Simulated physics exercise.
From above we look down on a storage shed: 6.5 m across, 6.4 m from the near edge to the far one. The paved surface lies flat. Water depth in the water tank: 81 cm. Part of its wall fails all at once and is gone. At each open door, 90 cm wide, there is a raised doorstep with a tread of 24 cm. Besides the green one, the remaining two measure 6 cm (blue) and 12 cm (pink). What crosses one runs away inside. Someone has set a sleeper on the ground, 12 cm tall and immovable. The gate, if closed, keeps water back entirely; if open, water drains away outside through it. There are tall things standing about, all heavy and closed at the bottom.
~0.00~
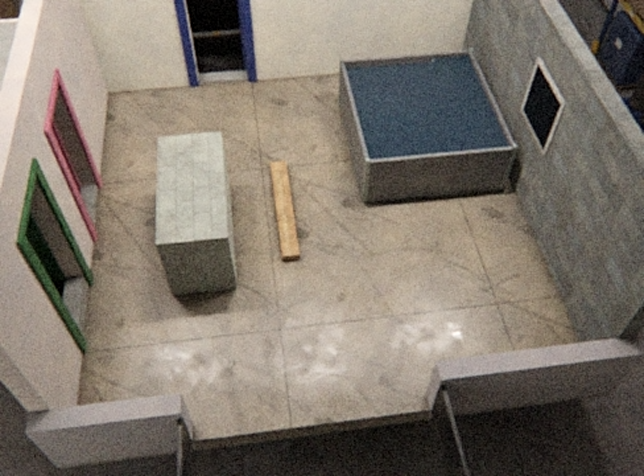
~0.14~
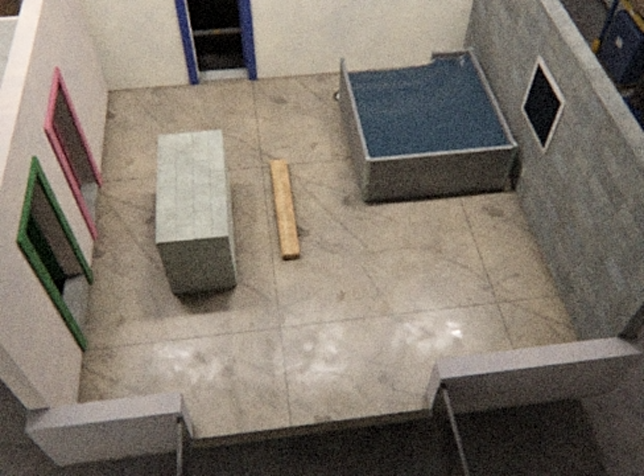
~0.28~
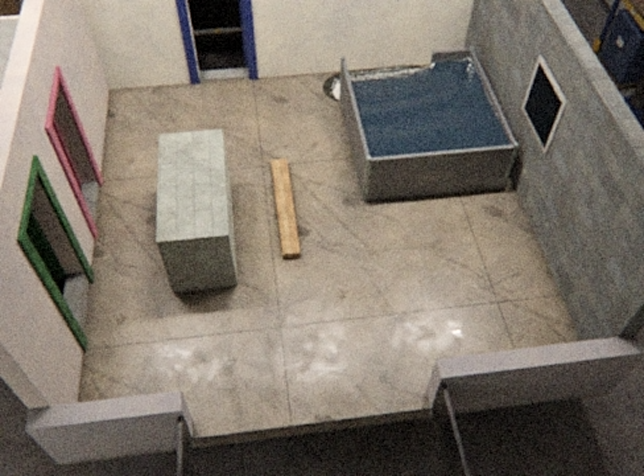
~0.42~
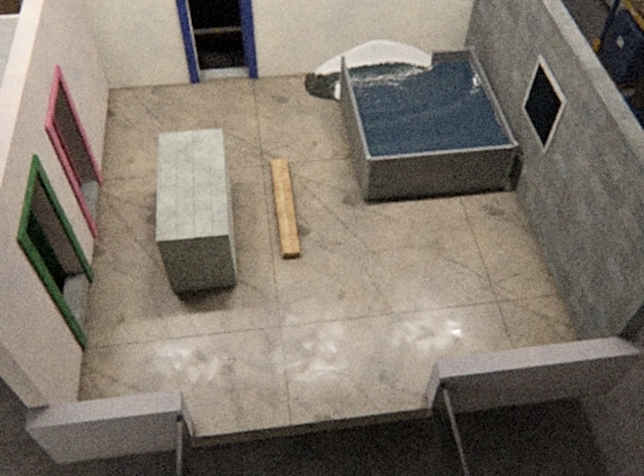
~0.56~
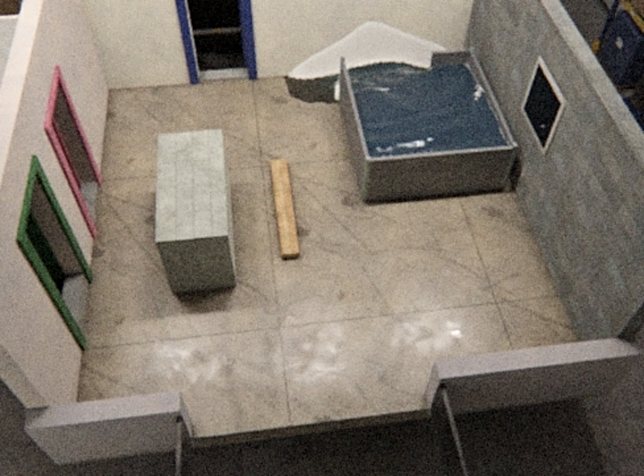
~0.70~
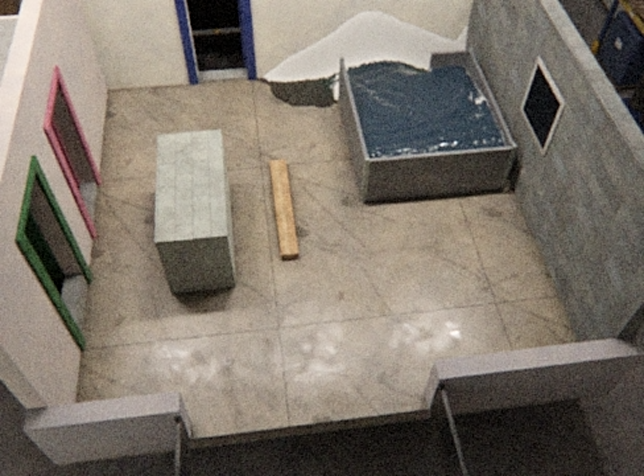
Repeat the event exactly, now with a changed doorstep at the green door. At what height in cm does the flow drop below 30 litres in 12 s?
6.5 cm.
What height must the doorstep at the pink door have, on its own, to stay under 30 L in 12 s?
Pink door, minimum about 14.5 cm.
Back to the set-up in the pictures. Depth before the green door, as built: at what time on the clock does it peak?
Around 9.0 seconds.
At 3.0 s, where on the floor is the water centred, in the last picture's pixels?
About (356, 134).
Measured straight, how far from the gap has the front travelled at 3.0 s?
Near 6.4 m, more or less.
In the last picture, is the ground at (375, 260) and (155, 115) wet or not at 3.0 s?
First spot untouched, second spot soaked.
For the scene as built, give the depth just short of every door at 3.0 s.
Depths in cm: Blue 9, green 3, pink 21.
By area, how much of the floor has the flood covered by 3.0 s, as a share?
Near 45 per cent is wet.
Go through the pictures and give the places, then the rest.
The water tank at (423, 105) is whole and still, 81 cm deep; the green door at (63, 271) is dry, in the first picture.
The front is at a hidden place, 0.3 m from the gap on the far side; 0.4 m2 of floor is wet, 81 cm left at the back, in the second picture.
The gap is on the far side, the front 0.8 m out at a hidden place; the back of the water tank holds 81 cm, in the third picture.
The gap is on the far side, the front 0.9 m out at (312, 74); the back of the water tank holds 81 cm, in the fourth picture.
The gap is on the far side, the front 1.2 m out at (289, 76); the back of the water tank holds 78 cm, in the fifth picture.
The front is at (262, 79), 1.6 m from the gap on the far side; 2.5 m2 of floor is wet, 69 cm left at the back; 5.4 m in a straight line remain to the green door at (62, 268), in the sixth picture.
After 1.4 s water covers 20 % of the floor, deepest (64 cm) near (376, 72); it has not reached the green door.
After 3.0 s water covers 45 % of the floor, deepest (46 cm) near (449, 85); 3 cm at the green door, 0 litres in over its 27 cm doorstep.
After 12.0 s water covers 95 % of the floor, deepest (16 cm) near (456, 78); 11 cm at the green door, 0 litres in over its 27 cm doorstep.
At the green door as built, the water arrived by 2.9 s and peaked near 12 cm at 9.2 s.
Run again over the same 12 s with other heights there, 38 litres in over 6 cm, 15 litres over 8 cm. The limit of 30 litres is kept from about 6.5 cm up.
